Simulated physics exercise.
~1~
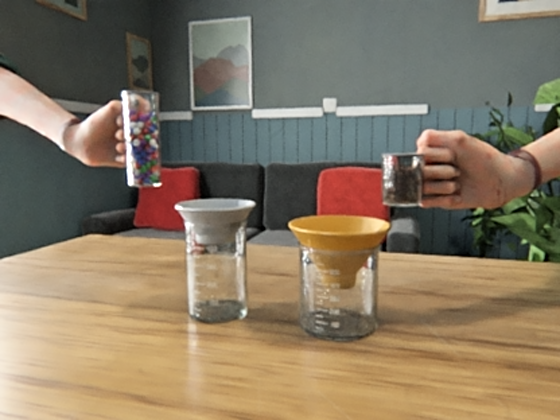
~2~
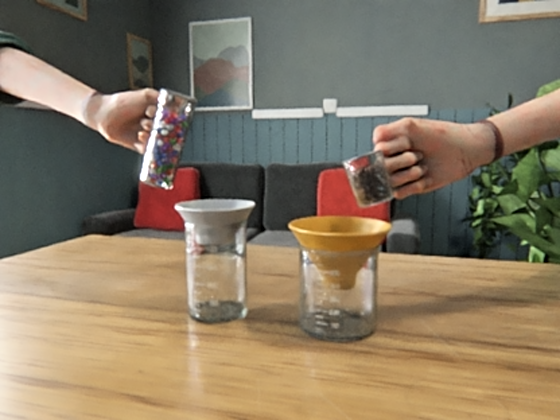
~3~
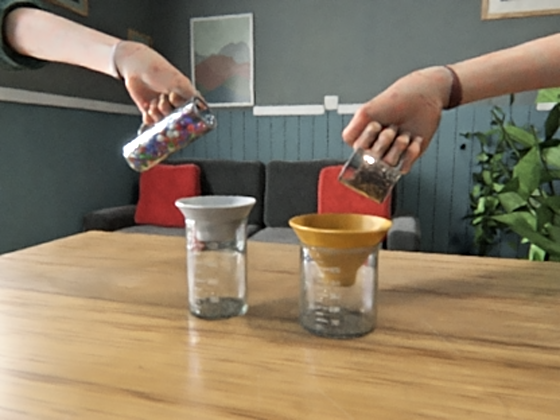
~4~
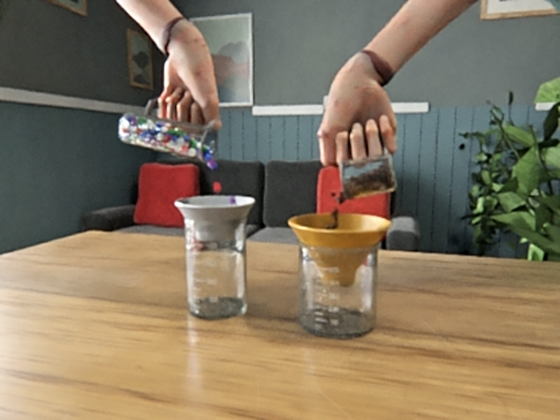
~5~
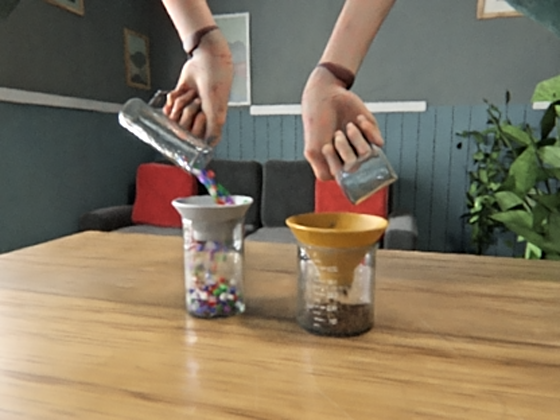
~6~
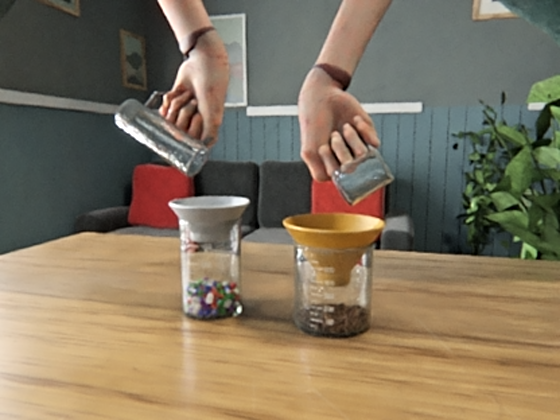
We see two hands tip a cup of colourful beads and a smaller cup of dark grains over grey and yellow funnels set in glass jars on a wooden table, pouring until both cups are empty and everything rests in the jars below.
